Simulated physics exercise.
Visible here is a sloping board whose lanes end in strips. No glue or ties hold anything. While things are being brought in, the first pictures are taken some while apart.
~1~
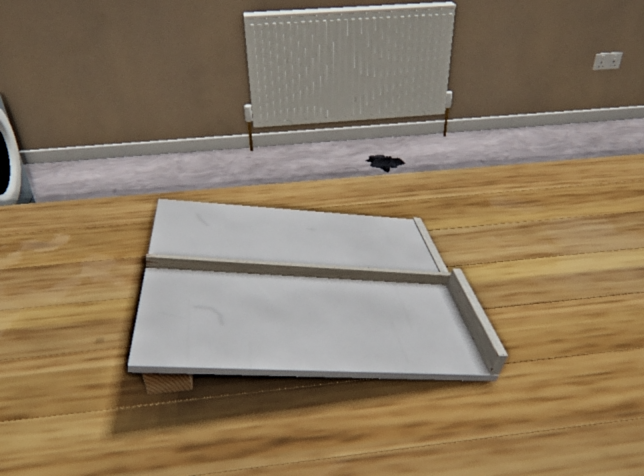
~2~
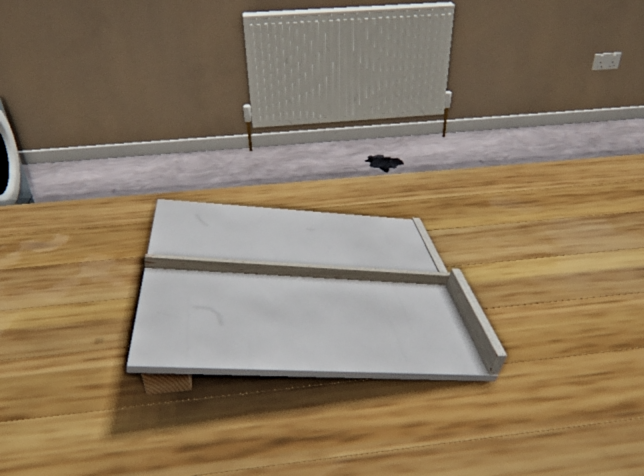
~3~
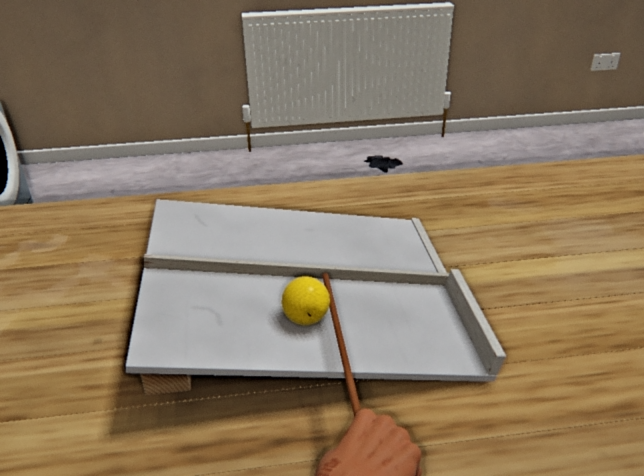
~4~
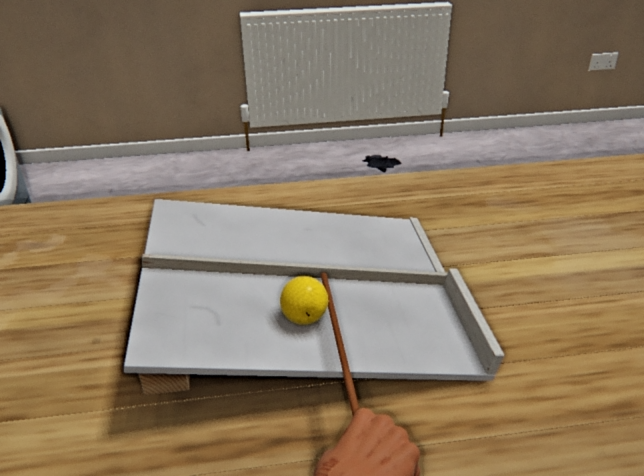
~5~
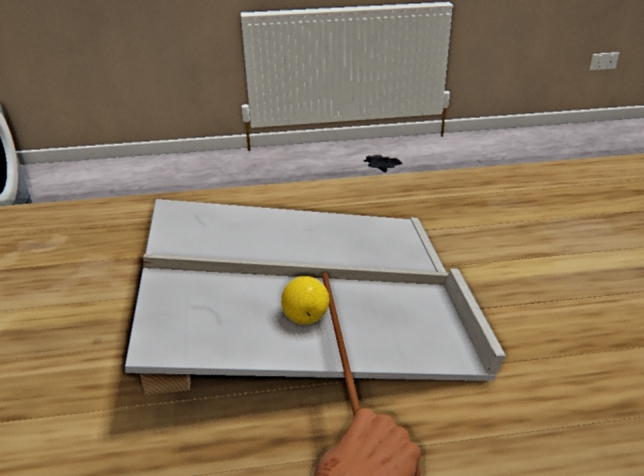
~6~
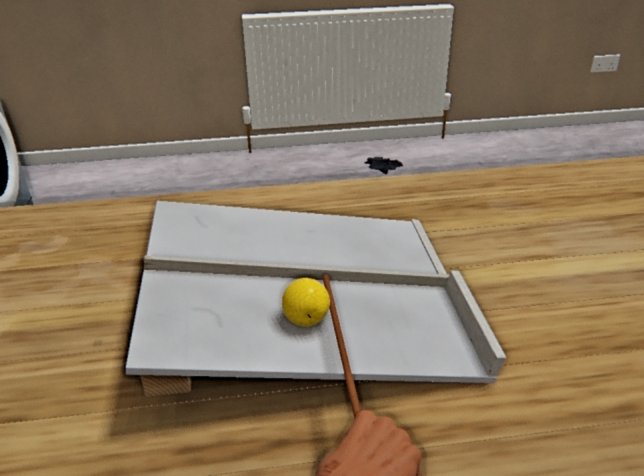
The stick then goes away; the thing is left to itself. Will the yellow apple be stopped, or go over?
It fails to get over.
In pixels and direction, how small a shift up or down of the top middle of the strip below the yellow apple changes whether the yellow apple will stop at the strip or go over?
Shift approx. 12 px, down.
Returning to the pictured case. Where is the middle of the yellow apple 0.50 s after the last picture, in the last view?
I'd look close to pixel (401, 308).
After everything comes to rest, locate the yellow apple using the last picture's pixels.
End position, centre: Approx. (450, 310).
Then, 0.30 s later than the last frame, yellow apple rolling on the board near (337, 305).
Then, 0.50 s later than the last frame, yellow apple rolling on the board near (401, 308).
Then, 0.68 s later than the last frame, yellow apple rolling on the board near (442, 310).
When it is over, the yellow apple stops on the board, near (450, 310).
